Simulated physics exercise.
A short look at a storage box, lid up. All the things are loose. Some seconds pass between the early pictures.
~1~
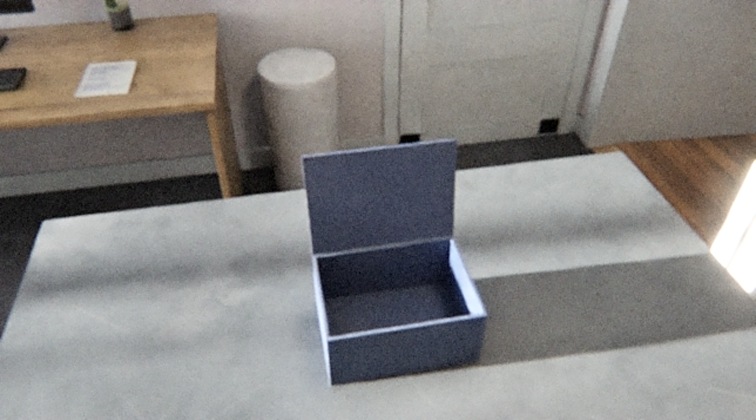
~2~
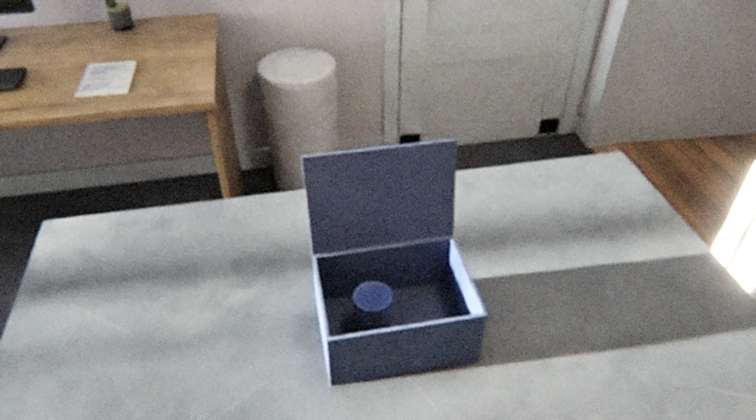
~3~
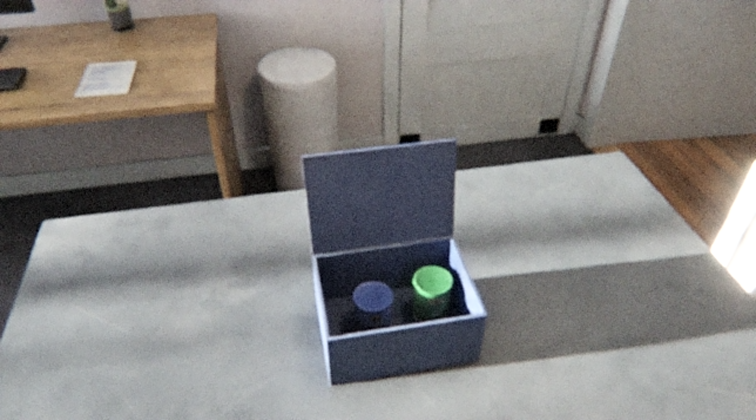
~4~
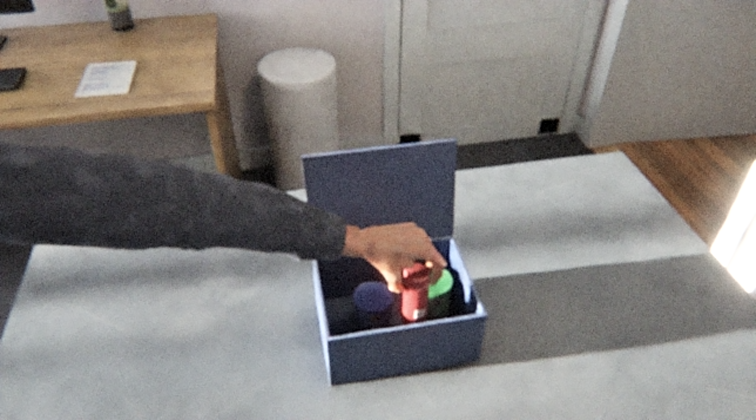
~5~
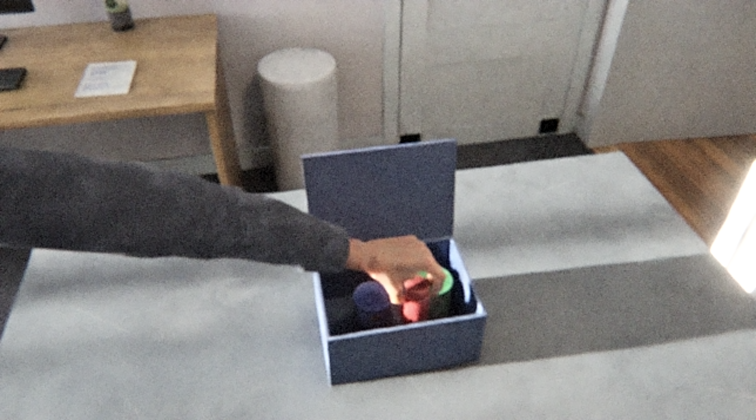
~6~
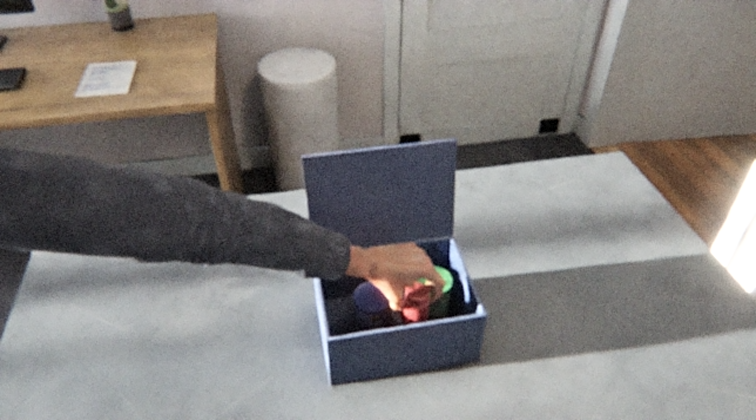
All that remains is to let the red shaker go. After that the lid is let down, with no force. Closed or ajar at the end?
In the end the lid stays ajar.
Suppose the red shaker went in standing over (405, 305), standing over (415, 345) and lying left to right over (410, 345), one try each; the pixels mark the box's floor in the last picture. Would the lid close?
First try: It sits on the rim; second try: It stays ajar; third try: It sits on the rim.
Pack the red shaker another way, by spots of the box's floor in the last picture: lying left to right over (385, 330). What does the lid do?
Then it shuts flat.
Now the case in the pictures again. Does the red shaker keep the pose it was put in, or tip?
The red shaker stays as placed.
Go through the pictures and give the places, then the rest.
In the first picture, the last thing is not in view yet.
In the second picture, the last thing is not in view yet.
In the third picture, the last thing is not in view yet; green tin (432, 296).
In the fourth picture, still above its spot; red shaker (415, 300).
In the fifth picture, still above its spot; red shaker (416, 311).
In the sixth picture, put in, still held; red shaker (416, 317).
Then, 1.20 s after the last picture, lid starting down.
Then, 1.70 s after the last picture, lid 53° above the rim.
Then, 2.10 s after the last picture, lid 24° above the rim.
At rest, lid 10° above the rim; all 3 in place. Seen from the same camera at the end, red shaker near (416, 317).
